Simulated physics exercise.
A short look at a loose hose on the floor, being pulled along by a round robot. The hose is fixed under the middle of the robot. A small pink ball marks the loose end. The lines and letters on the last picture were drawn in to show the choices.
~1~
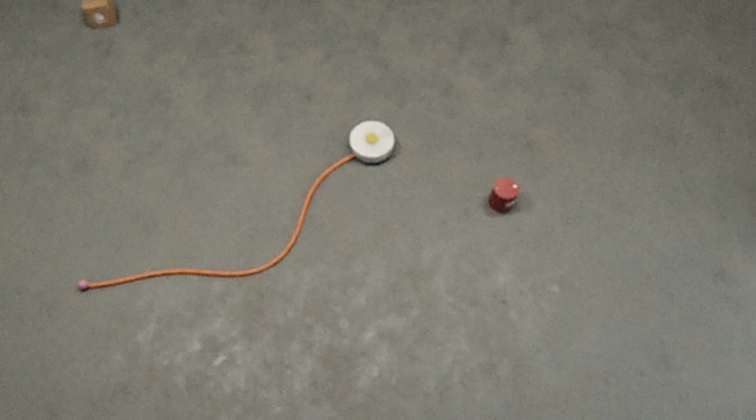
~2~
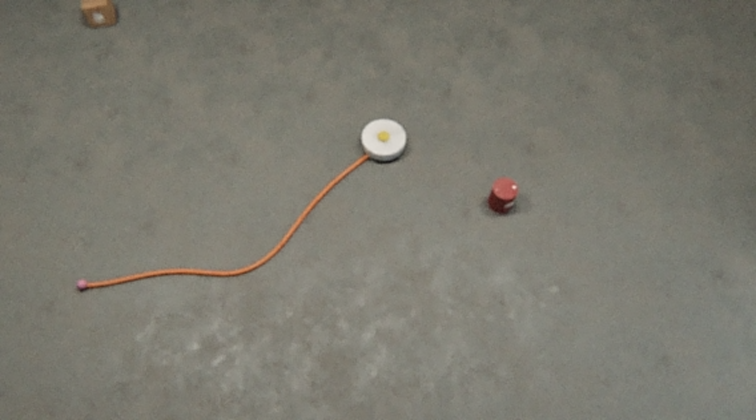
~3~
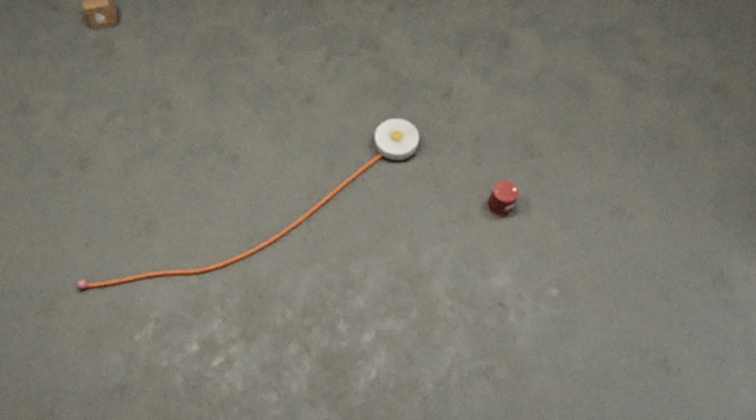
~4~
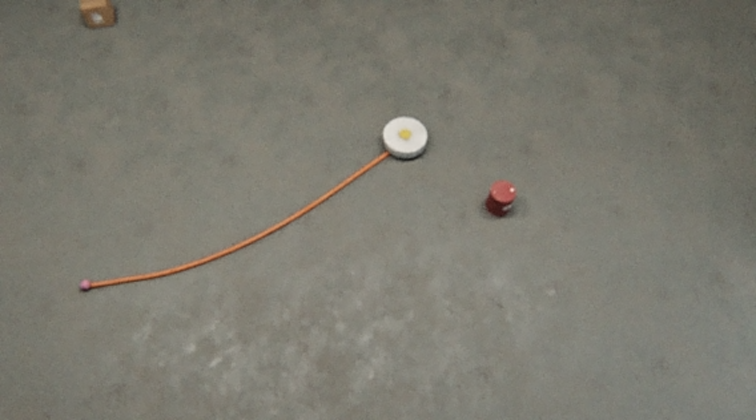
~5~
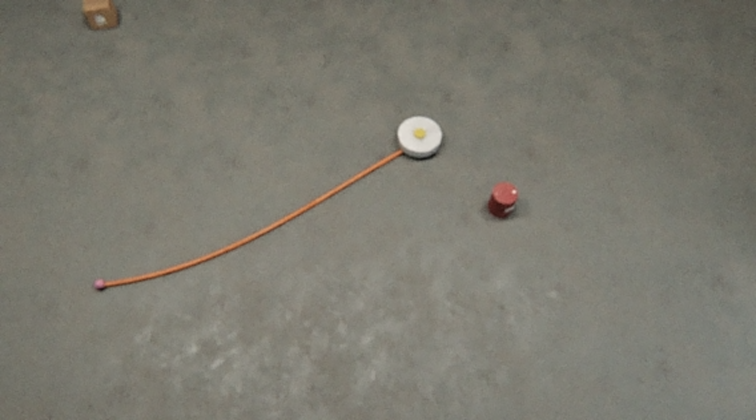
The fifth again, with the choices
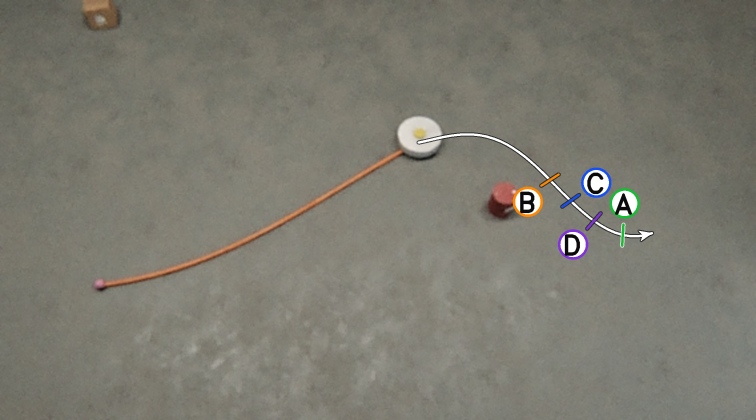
On a grey floor, a round white robot crept right, pulling a curvy orange hose straighter behind it, and then the hose's free end slid slightly right too, while a red keg stayed put.
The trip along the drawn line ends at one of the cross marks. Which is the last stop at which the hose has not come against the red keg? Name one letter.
All is well up to C.
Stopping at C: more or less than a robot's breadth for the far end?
More.
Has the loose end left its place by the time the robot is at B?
By then, yes.
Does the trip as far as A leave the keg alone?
No.
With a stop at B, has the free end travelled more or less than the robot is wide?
More.
On the marked copy, A at (623, 235); B at (550, 180); C at (571, 201); D at (594, 221); the route from (419, 143) via (540, 170) to (652, 233).
With C. Early on, robot (479, 130), middle of the hose (329, 195), free end (166, 266).
Further on, robot (534, 158), middle of the hose (368, 184), free end (208, 248).
At the end, robot (573, 197), middle of the hose (399, 189), free end (235, 236); nothing has been touched.
As for the rest, A brings the hose against the keg; B is safe but short; D brings the hose against the keg.
